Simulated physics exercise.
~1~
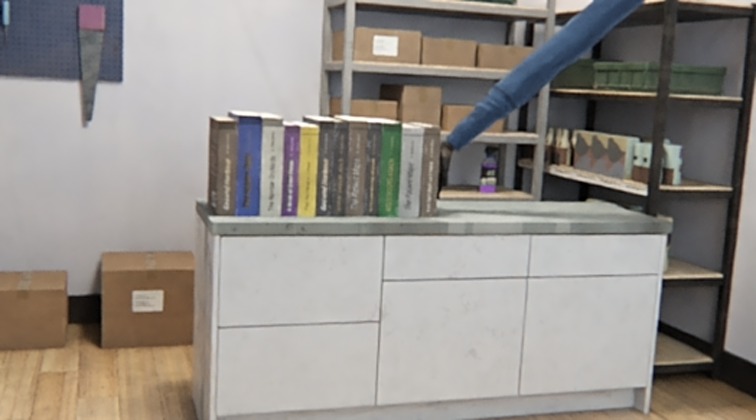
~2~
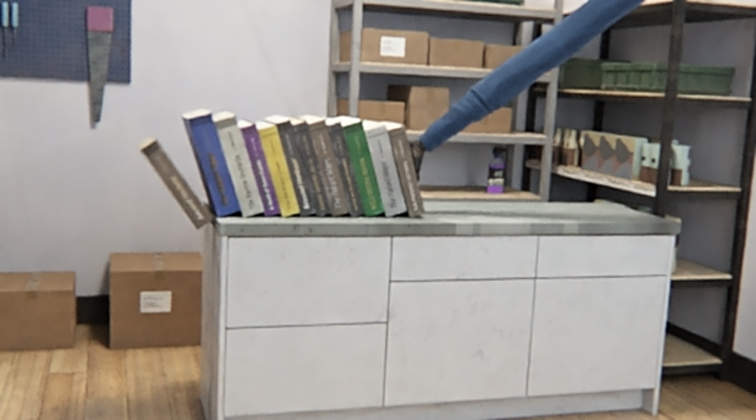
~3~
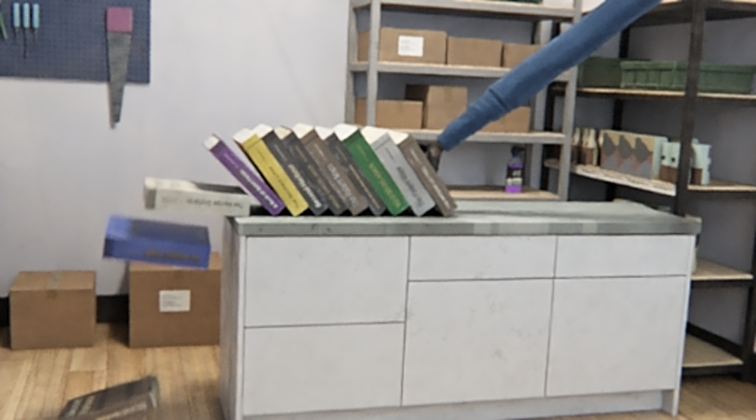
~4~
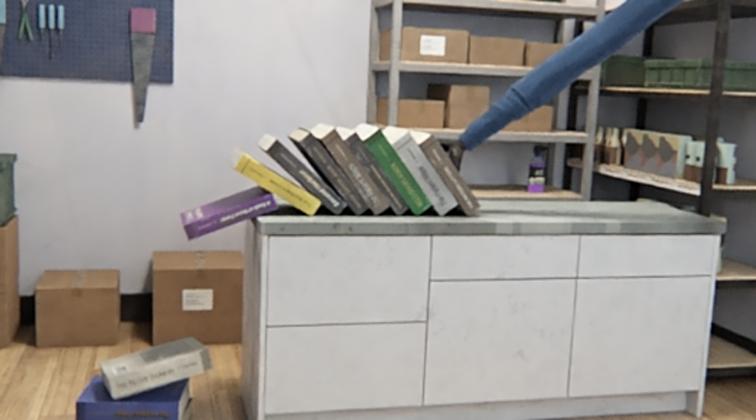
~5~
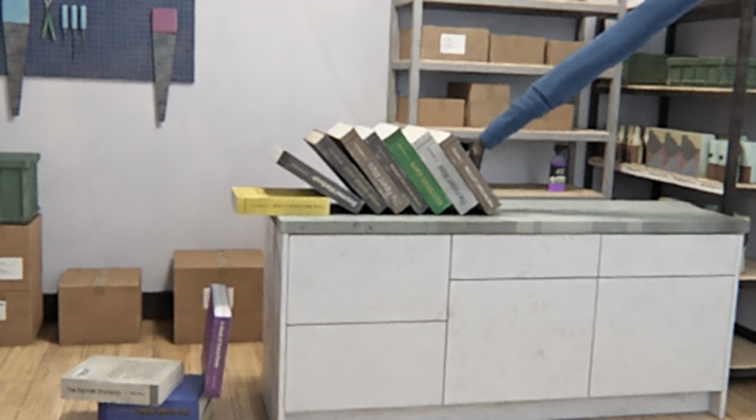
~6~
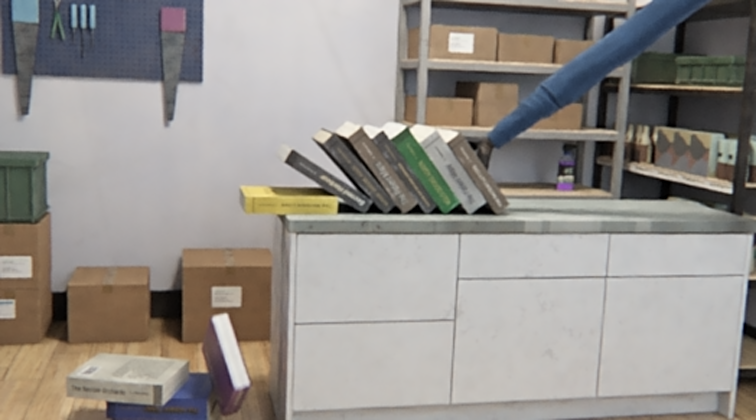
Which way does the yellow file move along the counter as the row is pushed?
The yellow file moves to the left, tipping over until it lies on its side at the end of the counter.
